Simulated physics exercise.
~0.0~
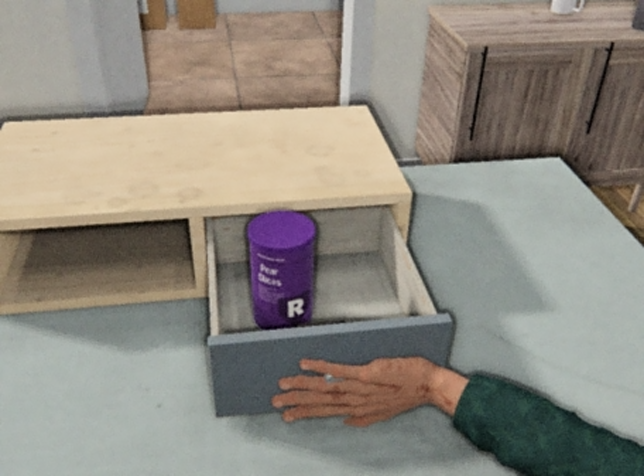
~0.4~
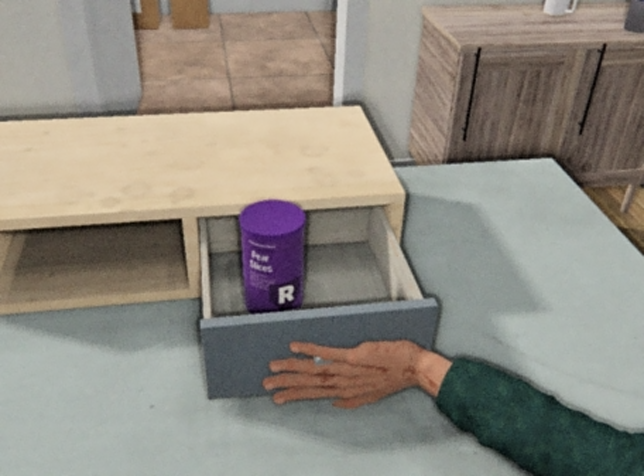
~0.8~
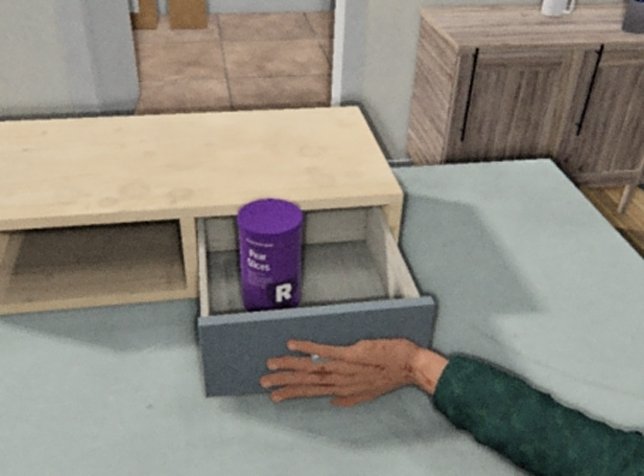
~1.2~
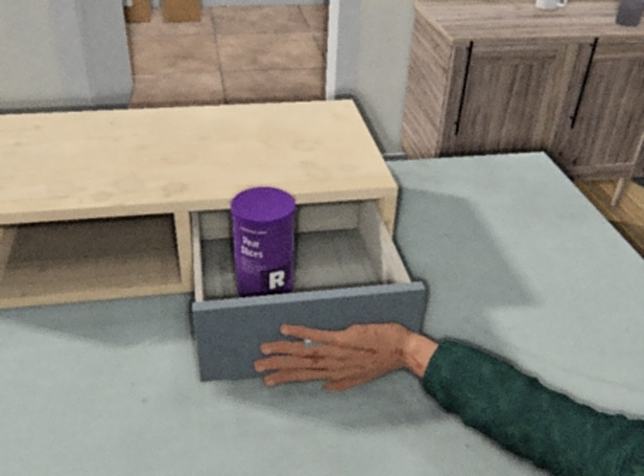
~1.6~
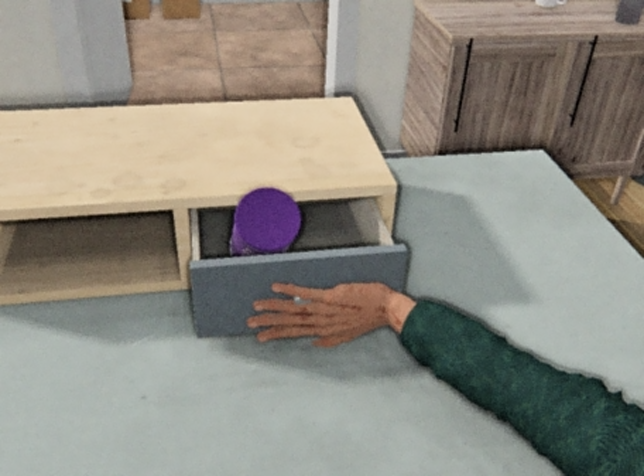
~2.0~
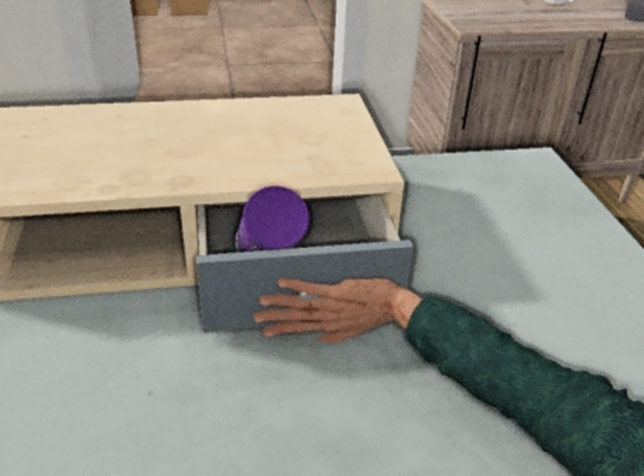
A hand in a dark green sleeve reaches from the right and rests against the grey-blue front of an open drawer in a pale wooden chest, seen from slightly above by a gently swaying camera. The low chest sits on a light blue-green surface, with an open compartment at left and a wooden cabinet behind at right. A purple tin stands upright in the drawer. The hand pushes the drawer steadily inward, carrying the tin toward the chest. The tin then tips toward the drawer front and stays leaning, while the drawer stops partway, still ajar.
